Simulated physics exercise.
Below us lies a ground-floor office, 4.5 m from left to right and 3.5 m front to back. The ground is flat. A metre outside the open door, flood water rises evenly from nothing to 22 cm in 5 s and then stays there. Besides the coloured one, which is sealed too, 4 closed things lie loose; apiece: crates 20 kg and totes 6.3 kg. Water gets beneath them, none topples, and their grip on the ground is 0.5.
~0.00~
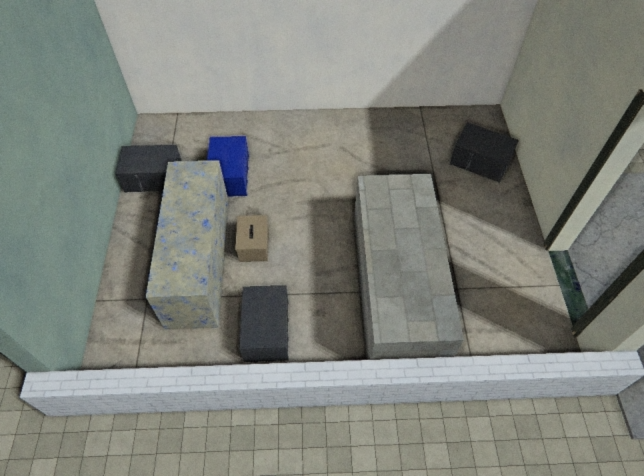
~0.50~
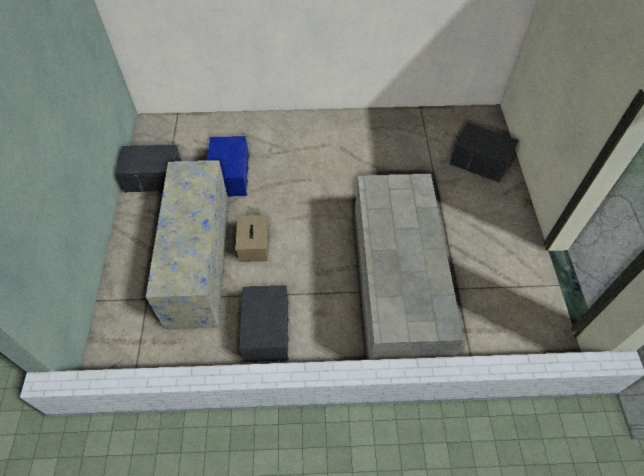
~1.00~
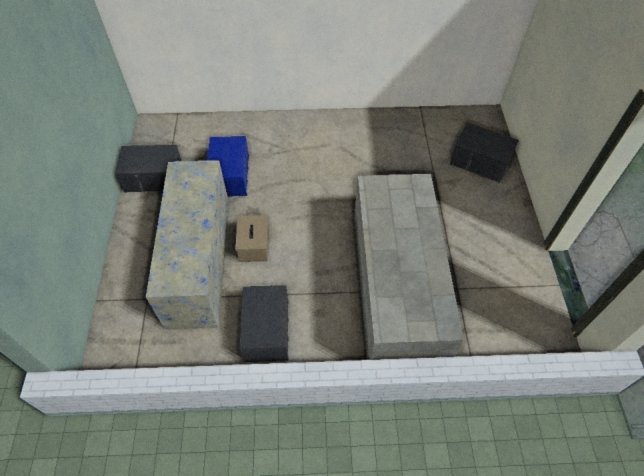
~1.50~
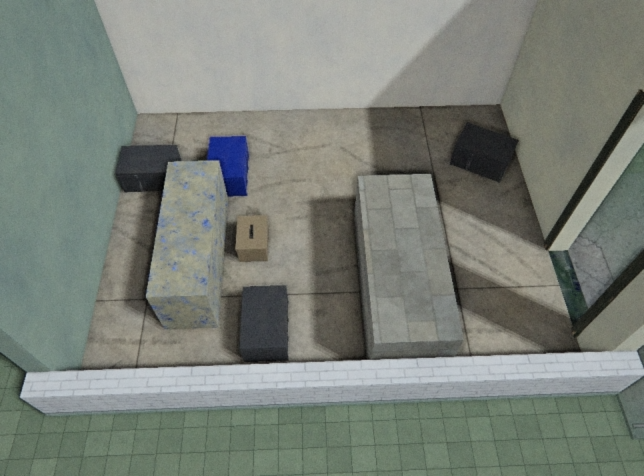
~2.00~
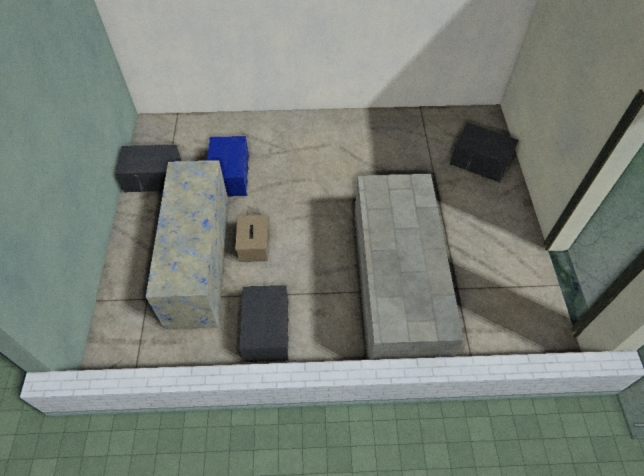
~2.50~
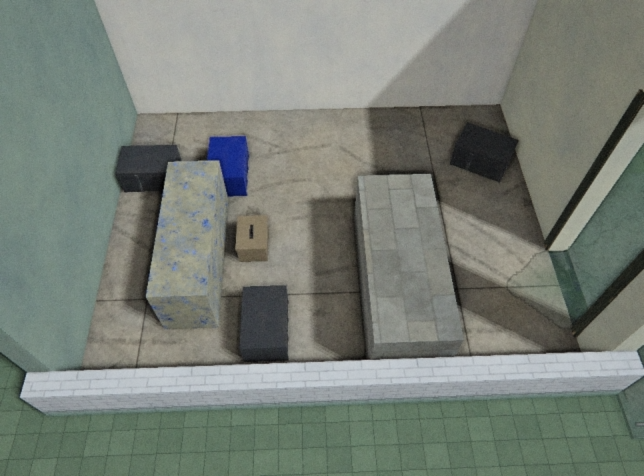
Ground-floor office seen from above, with greenish water spreading over the paving outside the open door while the boxes inside stay still.
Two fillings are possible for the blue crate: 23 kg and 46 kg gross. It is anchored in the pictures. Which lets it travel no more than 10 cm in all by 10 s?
I expect that the lower weight is enough.
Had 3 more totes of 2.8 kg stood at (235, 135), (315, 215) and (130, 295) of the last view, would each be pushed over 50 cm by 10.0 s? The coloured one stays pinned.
In turn: Over, short of it, short of it.
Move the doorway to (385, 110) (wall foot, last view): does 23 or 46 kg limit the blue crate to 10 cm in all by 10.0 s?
Then the smaller load will do.
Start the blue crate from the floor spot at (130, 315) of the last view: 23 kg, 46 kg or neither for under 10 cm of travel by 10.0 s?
The smaller is enough.
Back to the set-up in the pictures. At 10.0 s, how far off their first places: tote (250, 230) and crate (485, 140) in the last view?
In turn: 0 cm, 30 cm.
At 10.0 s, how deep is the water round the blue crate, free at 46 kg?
Roughly 3 cm.
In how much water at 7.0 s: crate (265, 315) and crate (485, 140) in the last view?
Roughly 1 and 4 cm.
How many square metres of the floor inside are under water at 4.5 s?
Roughly 3.0 m2.
After 3.5 s the blue crate would be 0 cm from its start with 23 kg and 0 cm from its start with 46 kg; 0 cm of water round it then.
After 4.5 s the blue crate would be 0 cm from its start with 23 kg and 0 cm from its start with 46 kg; 0 cm of water round it then.
After 7.0 s the blue crate would be 0 cm from its start with 23 kg and 0 cm from its start with 46 kg; 0 cm of water round it then.
After 10.0 s the blue crate would be 0 cm from its start with 23 kg and 0 cm from its start with 46 kg; 3 cm of water round it then.
